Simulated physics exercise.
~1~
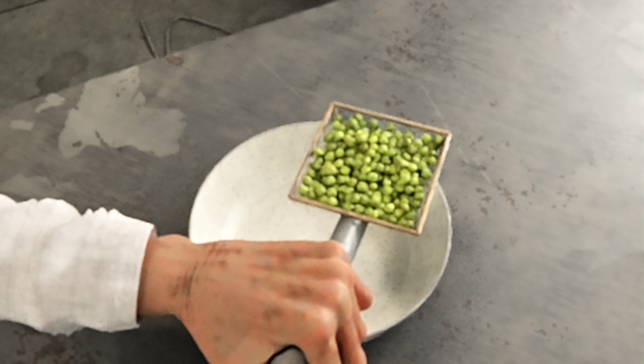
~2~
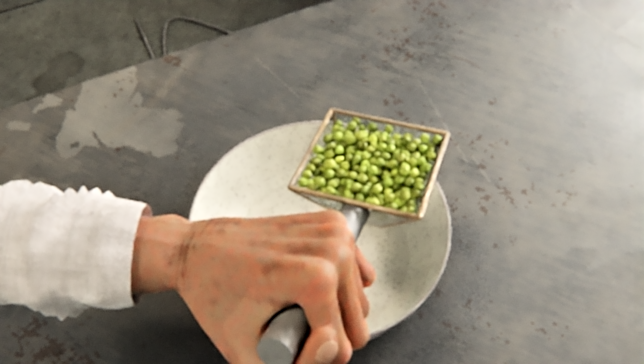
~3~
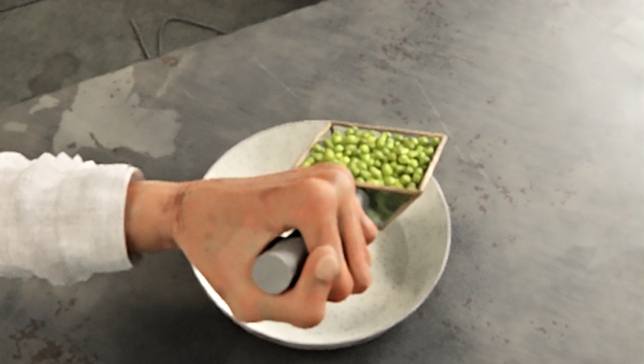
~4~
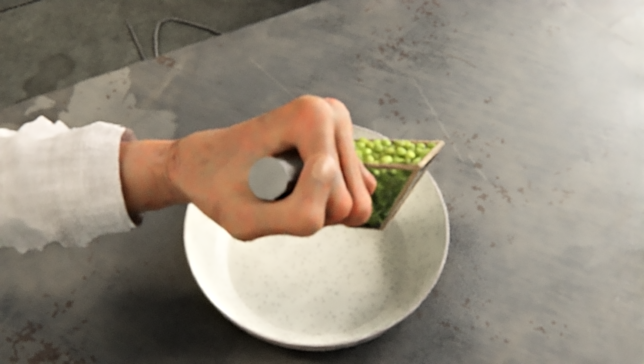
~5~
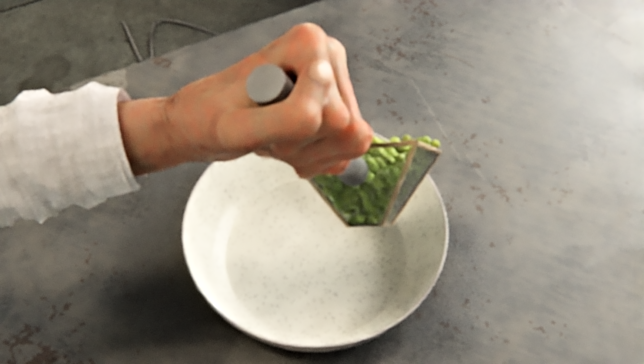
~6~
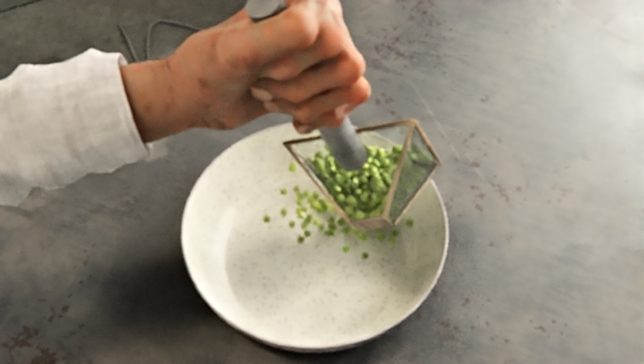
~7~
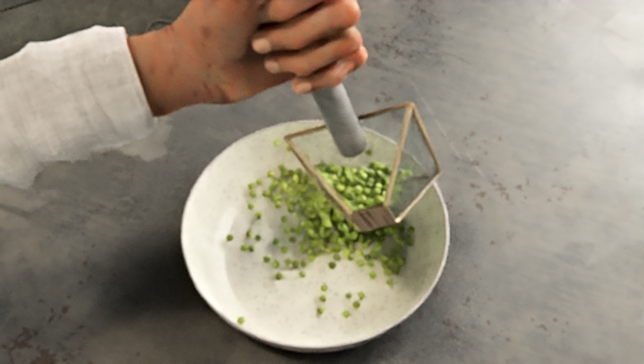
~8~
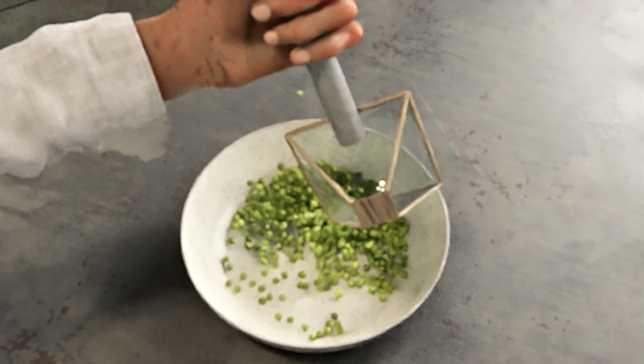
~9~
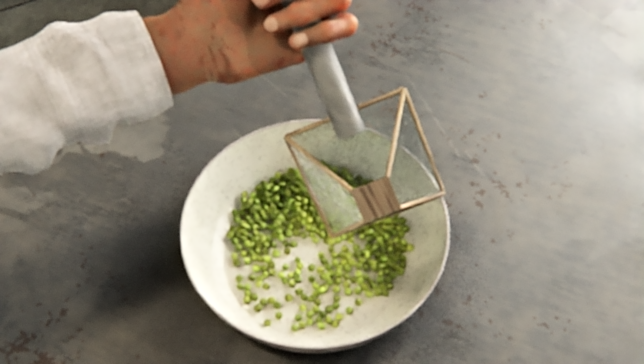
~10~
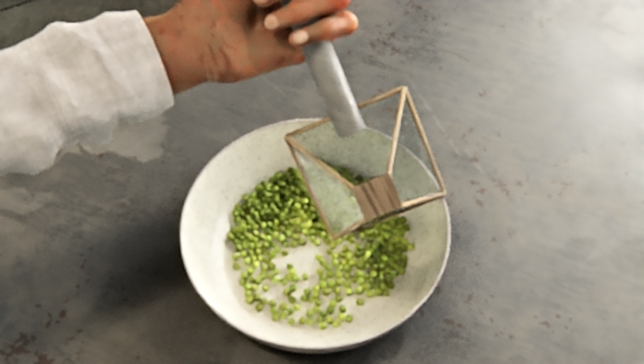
A hand in a white sleeve holds a square, clear-sided scoop heaped with green peas above a pale, speckled round pan on a worn grey surface. The hand rises and turns the grey handle, steadily tipping the scoop forward while the peas stay inside at first. As the tilt steepens, a few peas spill over the edge, then a thick stream tumbles down and scatters across the pan. The scoop keeps turning until it is empty. It ends held still, upturned over the pan, with the peas settled below in an uneven, curving layer.
